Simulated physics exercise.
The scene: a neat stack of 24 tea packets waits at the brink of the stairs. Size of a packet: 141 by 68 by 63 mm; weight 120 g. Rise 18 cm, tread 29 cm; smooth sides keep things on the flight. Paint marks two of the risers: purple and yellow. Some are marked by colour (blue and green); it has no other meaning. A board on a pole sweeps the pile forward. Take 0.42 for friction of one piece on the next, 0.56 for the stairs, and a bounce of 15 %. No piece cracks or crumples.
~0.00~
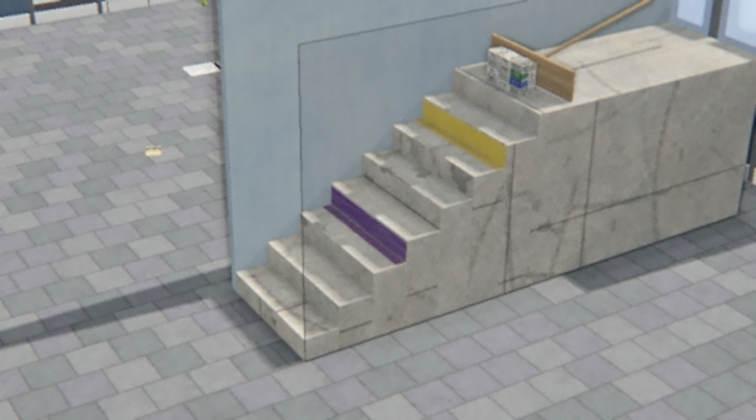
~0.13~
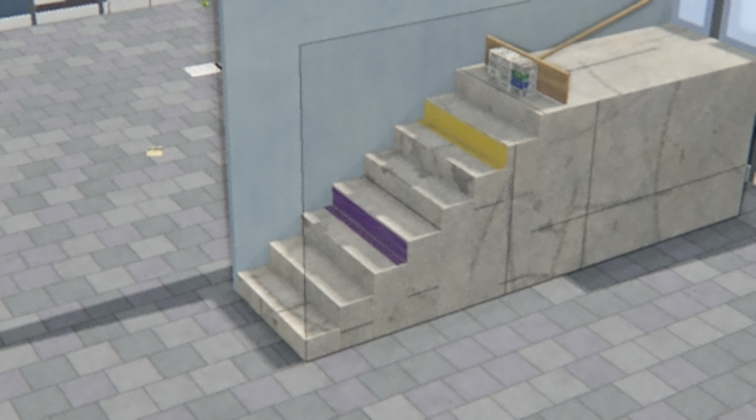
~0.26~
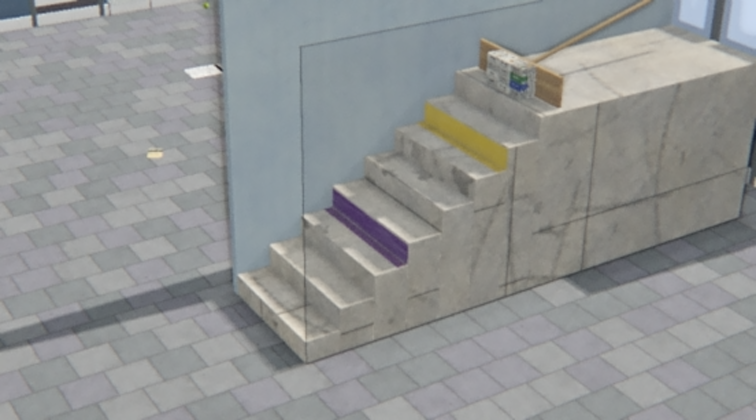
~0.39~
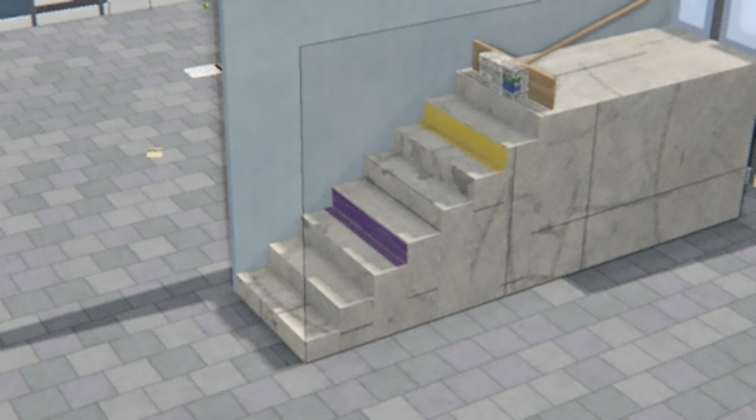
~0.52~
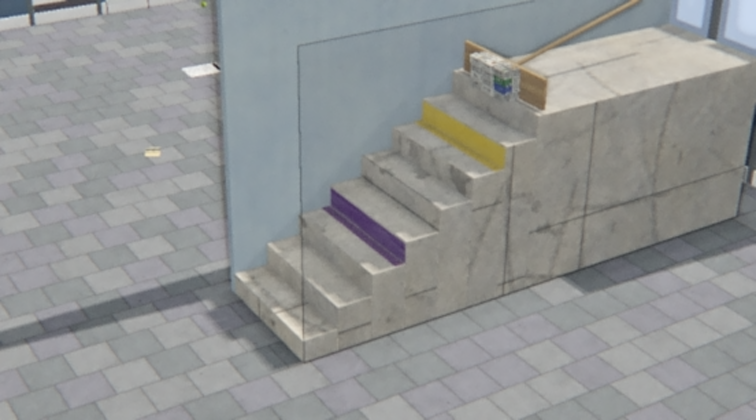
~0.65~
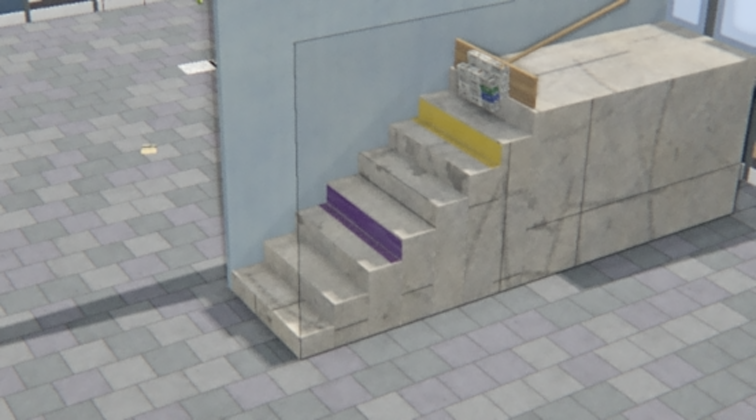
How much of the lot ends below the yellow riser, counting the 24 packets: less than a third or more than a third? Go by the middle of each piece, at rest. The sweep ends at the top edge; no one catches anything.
Upwards of a third of them.
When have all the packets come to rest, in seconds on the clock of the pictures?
Near 2.5 s.
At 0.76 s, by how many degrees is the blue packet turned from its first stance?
Some 20°.
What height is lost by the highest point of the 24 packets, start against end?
Roughly 30 cm.
By 0.76 s, none of the 24 packets below the yellow riser, 24 disturbed; green packet tilted 23°, 17 cm lower; blue packet tilted 19°, 17 cm lower.
By 1.04 s, 8 of the 24 packets below the yellow riser; green packet on its side; blue packet tilted 45°, 19 cm lower.
By 1.86 s, 12 of the 24 packets below the yellow riser; green packet on its side; blue packet on its side.
When it is over (2.9 s), 12 of the 24 packets below the yellow riser; green packet on its side; blue packet on its side. That is 50 per cent. In pixels of the last frame, middles, green packet near (447, 140), blue packet near (477, 121).
